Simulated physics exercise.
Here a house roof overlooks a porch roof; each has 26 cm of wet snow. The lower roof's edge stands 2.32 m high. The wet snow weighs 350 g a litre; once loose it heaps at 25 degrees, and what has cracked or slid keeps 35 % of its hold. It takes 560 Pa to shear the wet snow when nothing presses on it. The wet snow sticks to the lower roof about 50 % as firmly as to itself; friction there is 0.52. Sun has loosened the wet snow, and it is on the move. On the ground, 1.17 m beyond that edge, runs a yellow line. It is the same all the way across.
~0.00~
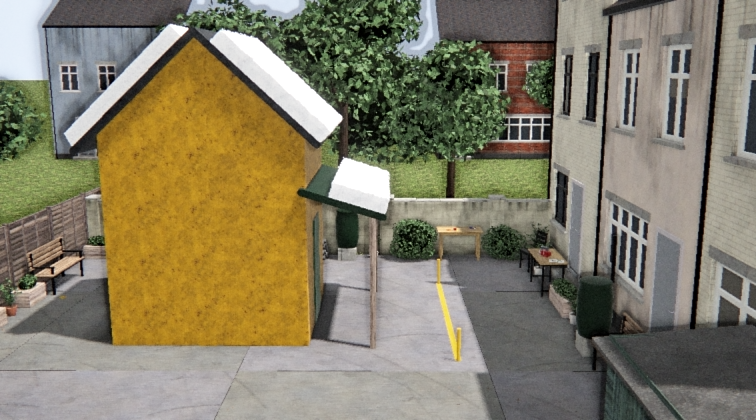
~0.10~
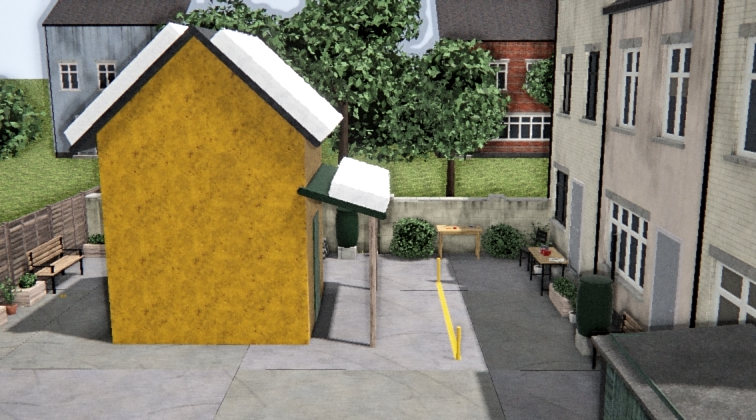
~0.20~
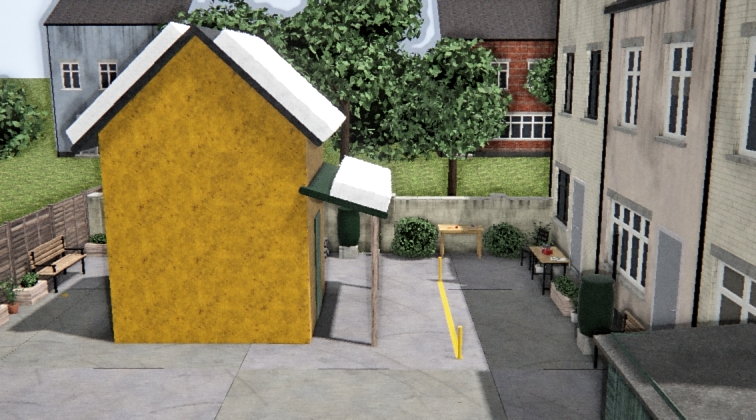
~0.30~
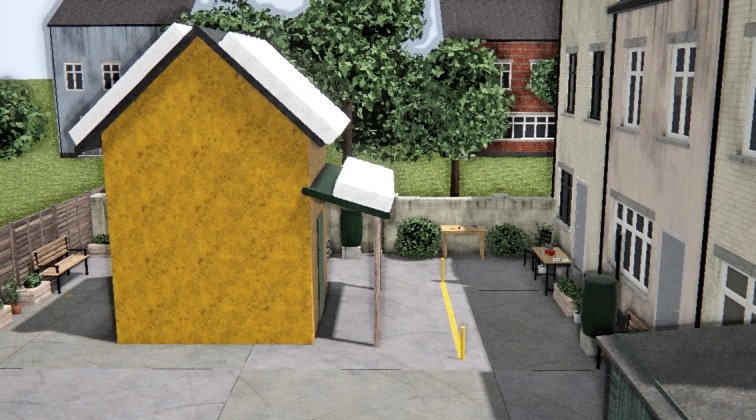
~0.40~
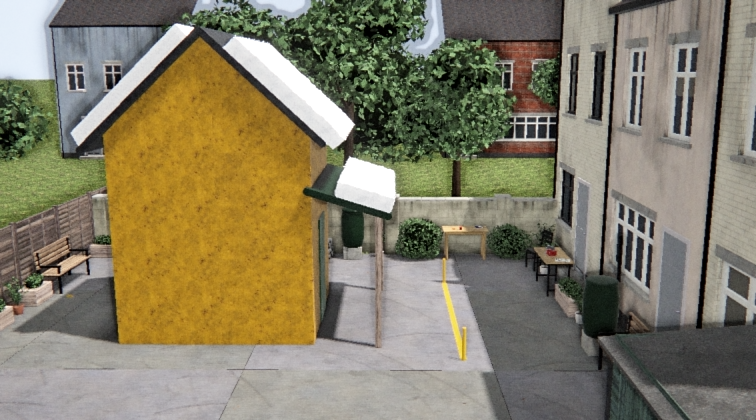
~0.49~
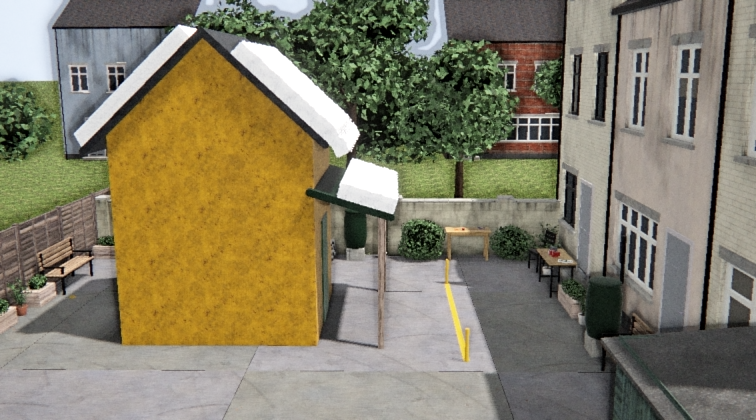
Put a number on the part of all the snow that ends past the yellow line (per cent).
The part of all the snow that ends past the yellow line is near 41 %.
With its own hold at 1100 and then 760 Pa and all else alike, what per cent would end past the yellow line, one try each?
In that order: 20 %, 30 %.
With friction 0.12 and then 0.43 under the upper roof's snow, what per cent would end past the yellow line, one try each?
In that order: 60 %, 50 %.
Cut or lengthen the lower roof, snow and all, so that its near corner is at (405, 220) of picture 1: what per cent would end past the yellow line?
Then about 30 %.
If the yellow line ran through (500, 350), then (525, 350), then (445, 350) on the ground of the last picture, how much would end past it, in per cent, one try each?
In turn about 25 %, 14 %, 50 %.
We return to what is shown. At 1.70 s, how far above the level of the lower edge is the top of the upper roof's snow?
Some 0.7 m.
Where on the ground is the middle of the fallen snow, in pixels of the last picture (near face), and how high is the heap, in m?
Near (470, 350), some 0.3 m high.
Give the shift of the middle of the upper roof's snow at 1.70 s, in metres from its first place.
About 2.8 m.
After 1.05 s, none is below the lower edge and 0 % is past the line.
After 1.70 s, 16 % is below the lower edge and 0 % is past the line.
After 2.35 s, 71 % is below the lower edge and 34 % is past the line.
After 3.00 s, 73 % is below the lower edge and 41 % is past the line.
After 4.20 s, at the end, 74 % is below the lower edge and 41 % is past the line.
